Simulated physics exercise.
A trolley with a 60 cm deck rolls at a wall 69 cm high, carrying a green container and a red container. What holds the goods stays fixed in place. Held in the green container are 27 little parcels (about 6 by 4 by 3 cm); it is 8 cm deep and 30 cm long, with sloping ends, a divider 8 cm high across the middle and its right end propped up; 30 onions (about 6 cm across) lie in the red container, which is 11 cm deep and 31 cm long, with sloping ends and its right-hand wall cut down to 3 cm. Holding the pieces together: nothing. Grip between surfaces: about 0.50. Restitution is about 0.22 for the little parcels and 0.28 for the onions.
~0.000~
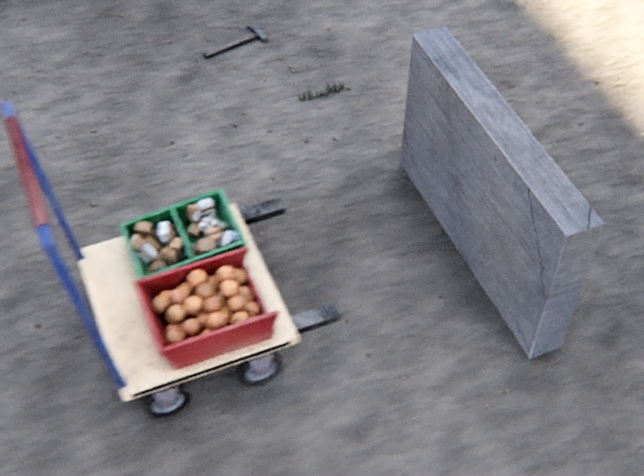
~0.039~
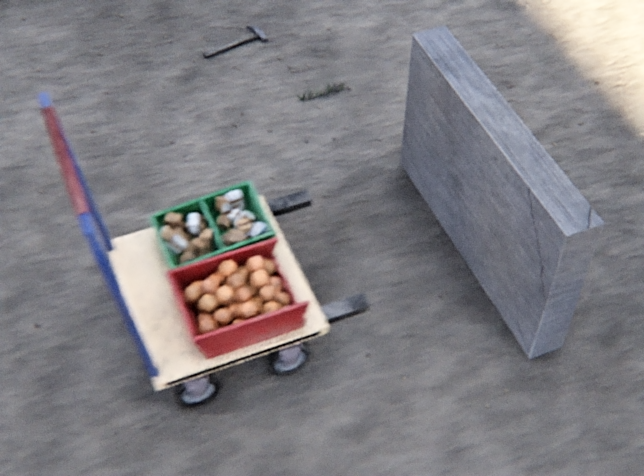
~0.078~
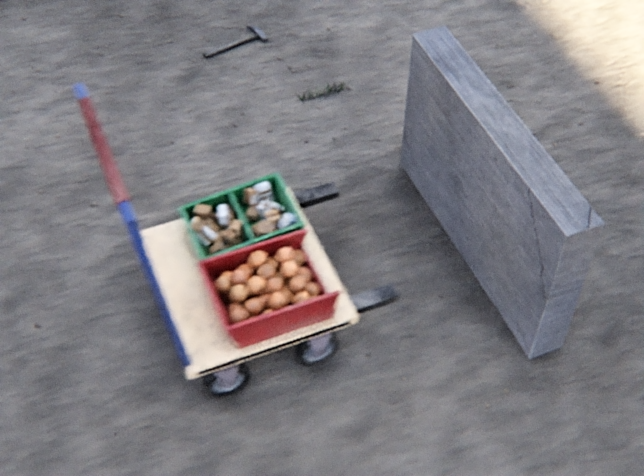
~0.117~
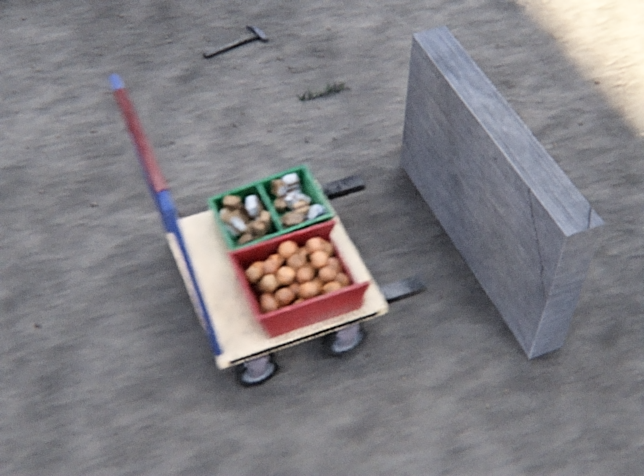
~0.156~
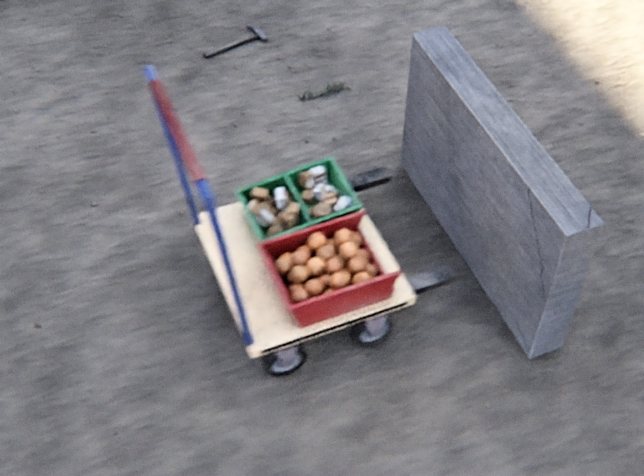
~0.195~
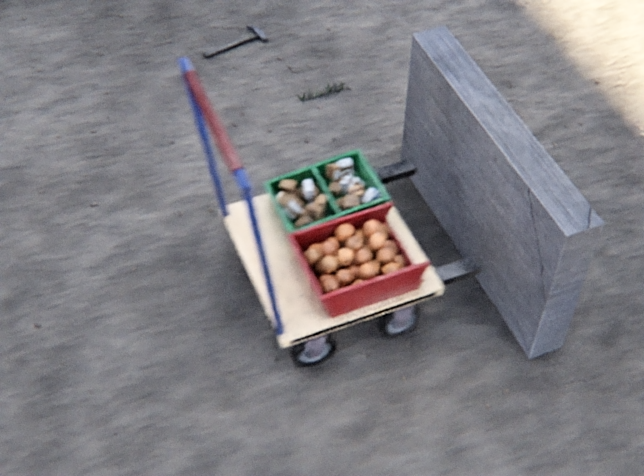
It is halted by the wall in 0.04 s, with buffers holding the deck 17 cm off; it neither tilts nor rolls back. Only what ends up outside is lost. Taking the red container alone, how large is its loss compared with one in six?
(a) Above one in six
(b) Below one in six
a, above one in six.
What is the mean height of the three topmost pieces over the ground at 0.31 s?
Mean height: Some 46 cm.
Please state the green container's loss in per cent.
For the green container, the loss is 5%.
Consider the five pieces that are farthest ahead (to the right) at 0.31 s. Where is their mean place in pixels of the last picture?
Close to (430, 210) in the last view.
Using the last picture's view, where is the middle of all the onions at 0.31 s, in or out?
Pixel (402, 243), give or take.
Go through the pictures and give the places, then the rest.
In the first picture (places track the rim corner closest to us here, unless another is named), red container (163, 350); green container (by its farthest rim corner) (219, 190); 64 cm to go; all still inside.
The second picture shows red container (196, 339); green container (247, 182); 53 cm to go.
The third picture shows red container (229, 328); green container (275, 174); 42 cm to go.
The fourth picture shows red container (261, 317); green container (303, 166); 31 cm to go.
The fifth picture shows red container (292, 307); green container (330, 158); 21 cm to go.
The sixth picture shows red container (323, 297); green container (357, 150); 10 cm to go; all still inside.
After 0.21 s, impact.
After 0.31 s, the green container has all 27 and the red container is down by 3 of 30.
After 0.43 s, the green container has all 27 and the red container is down by 8 of 30.
After 0.66 s, the green container is down by 1 of 27 and the red container is down by 10 of 30.
When it is over (at 1.16 s), the green container is down by 1 of 27 and the red container is down by 11 of 30. Asked share, 11 of 30, 37 per cent.
